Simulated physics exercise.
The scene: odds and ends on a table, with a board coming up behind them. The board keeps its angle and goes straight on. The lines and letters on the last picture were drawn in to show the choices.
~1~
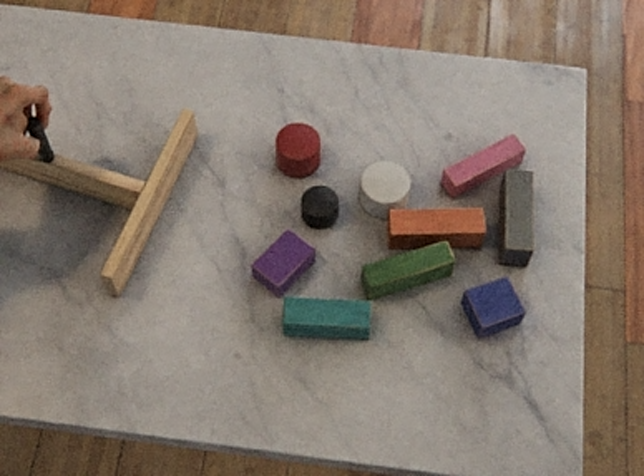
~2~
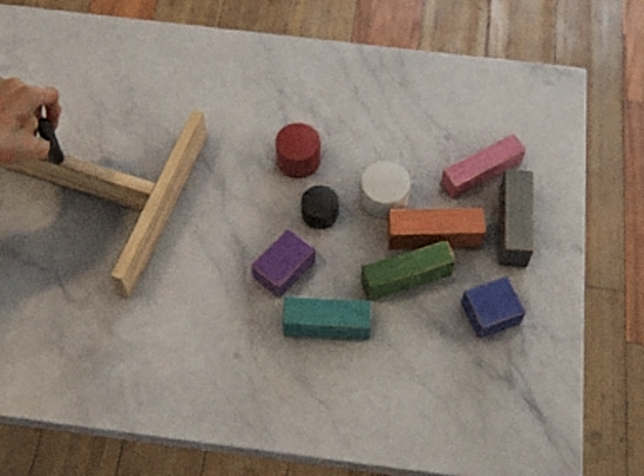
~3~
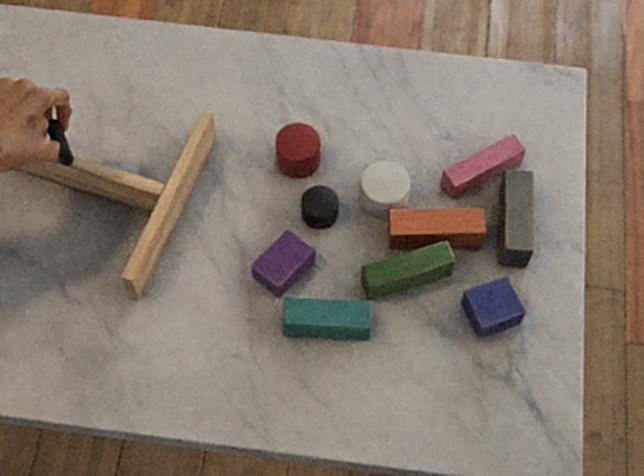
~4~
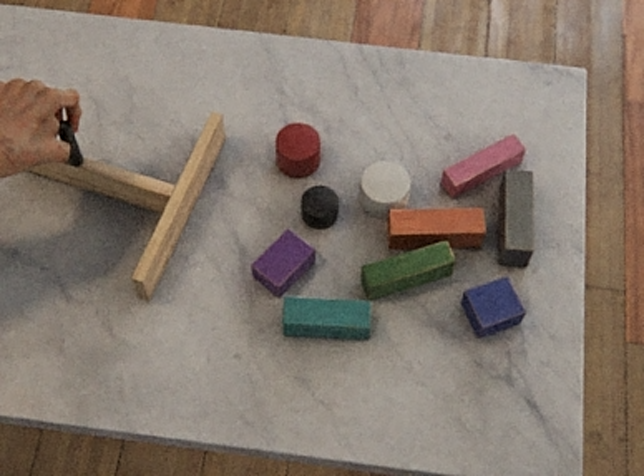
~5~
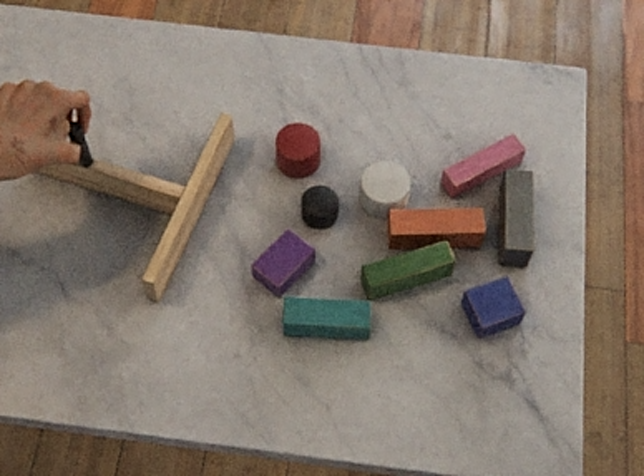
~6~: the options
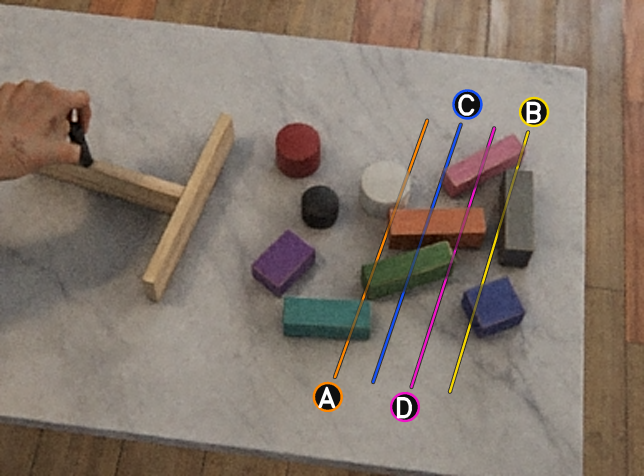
On a pale marble tabletop above a wooden plank floor, seen from overhead by a still camera, small coloured pieces lie scattered. Red, black and white round tins sit near purple and blue blocks and turquoise, green, orange, pink and grey bars, all right of a T-shaped wooden board. A hand at the left grips its dark handle and slides it slowly a short way rightward, while the pieces stay still.
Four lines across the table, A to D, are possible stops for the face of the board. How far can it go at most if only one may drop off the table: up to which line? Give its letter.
At B, and not beyond.
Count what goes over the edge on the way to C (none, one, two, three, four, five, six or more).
By then, none.
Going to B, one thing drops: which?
The grey stick.
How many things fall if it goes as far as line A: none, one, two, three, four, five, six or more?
By then, none.
On the copy, A at (384, 240); B at (492, 253); C at (420, 244); D at (456, 249).
On B. First, board (297, 207); red tin (350, 163); purple block (307, 263).
Then, board (406, 220); grey stick (526, 220); blue block (498, 312).
Finally, board (493, 230); grey stick over the edge; pink bar (579, 181); one fallen.
By contrast, A is within the limit but short; C is within the limit but short; D is within the limit but short.
